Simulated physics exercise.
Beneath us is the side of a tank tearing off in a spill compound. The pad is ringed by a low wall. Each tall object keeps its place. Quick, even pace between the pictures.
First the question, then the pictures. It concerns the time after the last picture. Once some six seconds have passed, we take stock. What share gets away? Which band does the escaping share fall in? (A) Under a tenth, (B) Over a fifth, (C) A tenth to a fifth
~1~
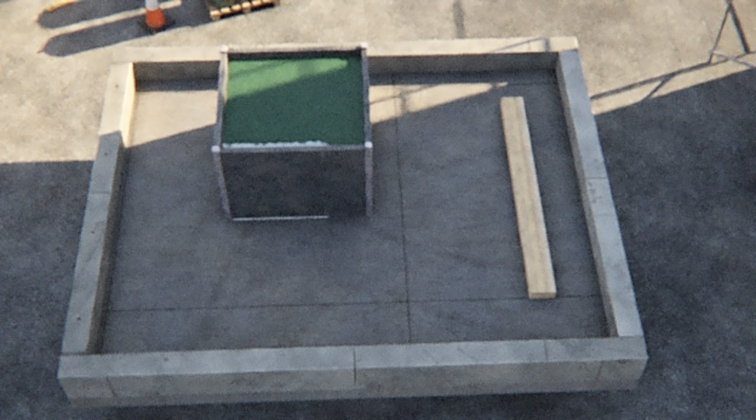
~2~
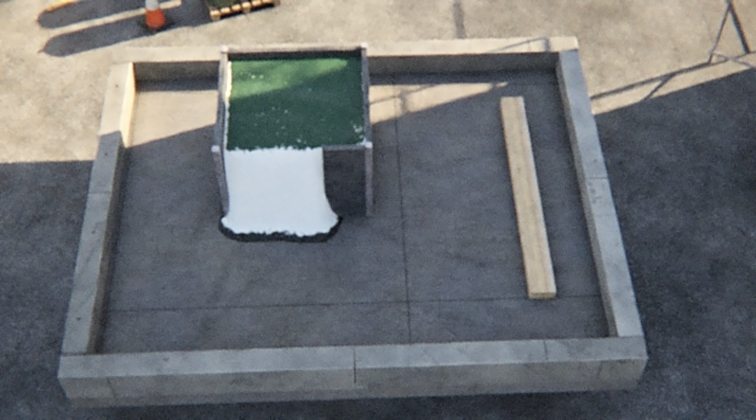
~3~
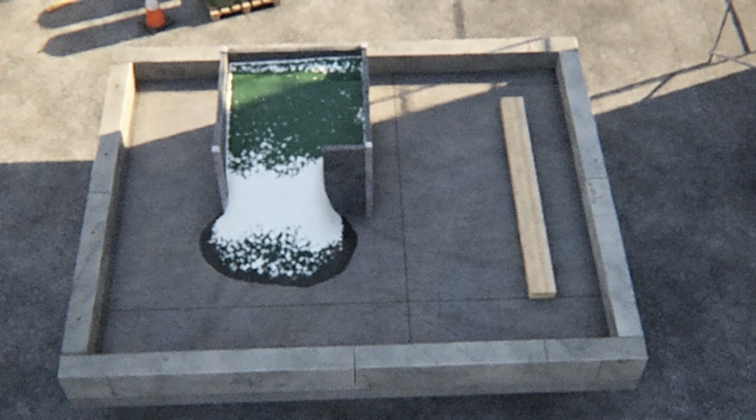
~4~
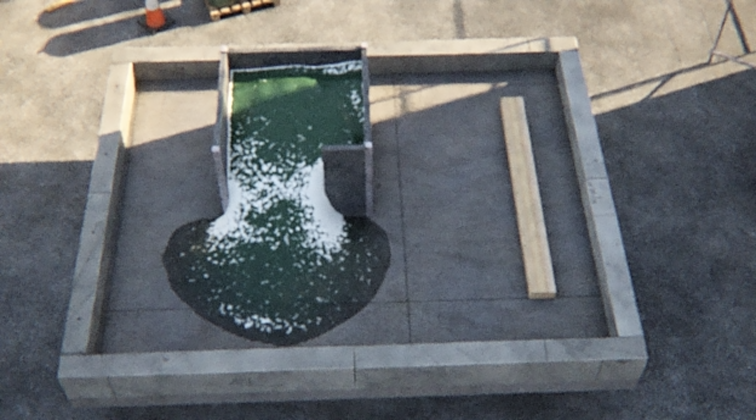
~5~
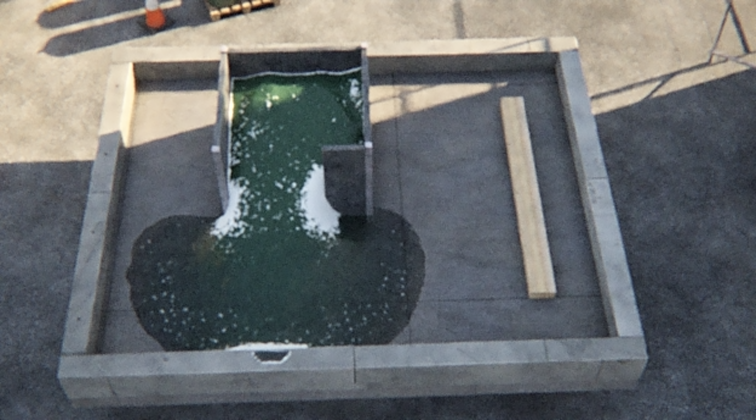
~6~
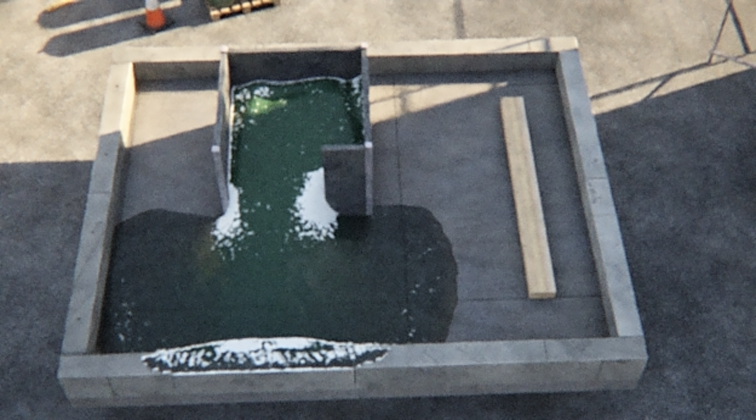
A tenth to a fifth.
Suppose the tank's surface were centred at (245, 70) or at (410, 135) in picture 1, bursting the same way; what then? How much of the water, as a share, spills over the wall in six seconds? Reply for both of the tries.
10%, then 14%.
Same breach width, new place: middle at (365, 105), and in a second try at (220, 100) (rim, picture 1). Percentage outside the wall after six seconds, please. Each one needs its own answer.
Case one roughly 6 percent; case two roughly 20 percent.
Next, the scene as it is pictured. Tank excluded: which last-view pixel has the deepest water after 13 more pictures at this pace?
Approximate pixel: (95, 368).
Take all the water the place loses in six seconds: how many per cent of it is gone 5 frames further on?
Close to 35 out of every hundred.
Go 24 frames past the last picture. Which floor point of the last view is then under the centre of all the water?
I'd put it at around (316, 222).
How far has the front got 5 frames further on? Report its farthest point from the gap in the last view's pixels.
Close to (600, 352).
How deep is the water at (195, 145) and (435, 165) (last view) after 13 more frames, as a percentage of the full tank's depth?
About 4 per cent at the first place and 0 per cent at the second.
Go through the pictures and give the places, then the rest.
In the first frame, the open tank at (294, 102) is whole and still.
In the second frame, water pours out at (276, 195) and has run to (332, 226).
In the third frame, water pours out at (276, 195) and has run to (332, 268).
In the fourth frame, water pours out at (277, 198) and has run to (302, 335).
In the fifth frame, the front is at a hidden place, out from the gap at (277, 199).
In the sixth frame, water pours out at (277, 199) and has run to a hidden place.
A moment on, water covers 35 % of the floor; the low wall has let 1 % over.
Next, water covers 40 % of the floor; the low wall has let 5 % over.
Then, water covers 55 % of the floor; the low wall has let 12 % over.
Later, water covers 75 % of the floor; the low wall has let 13 % over.
In the end, water covers 75 % of the floor; the low wall has let 13 % over.
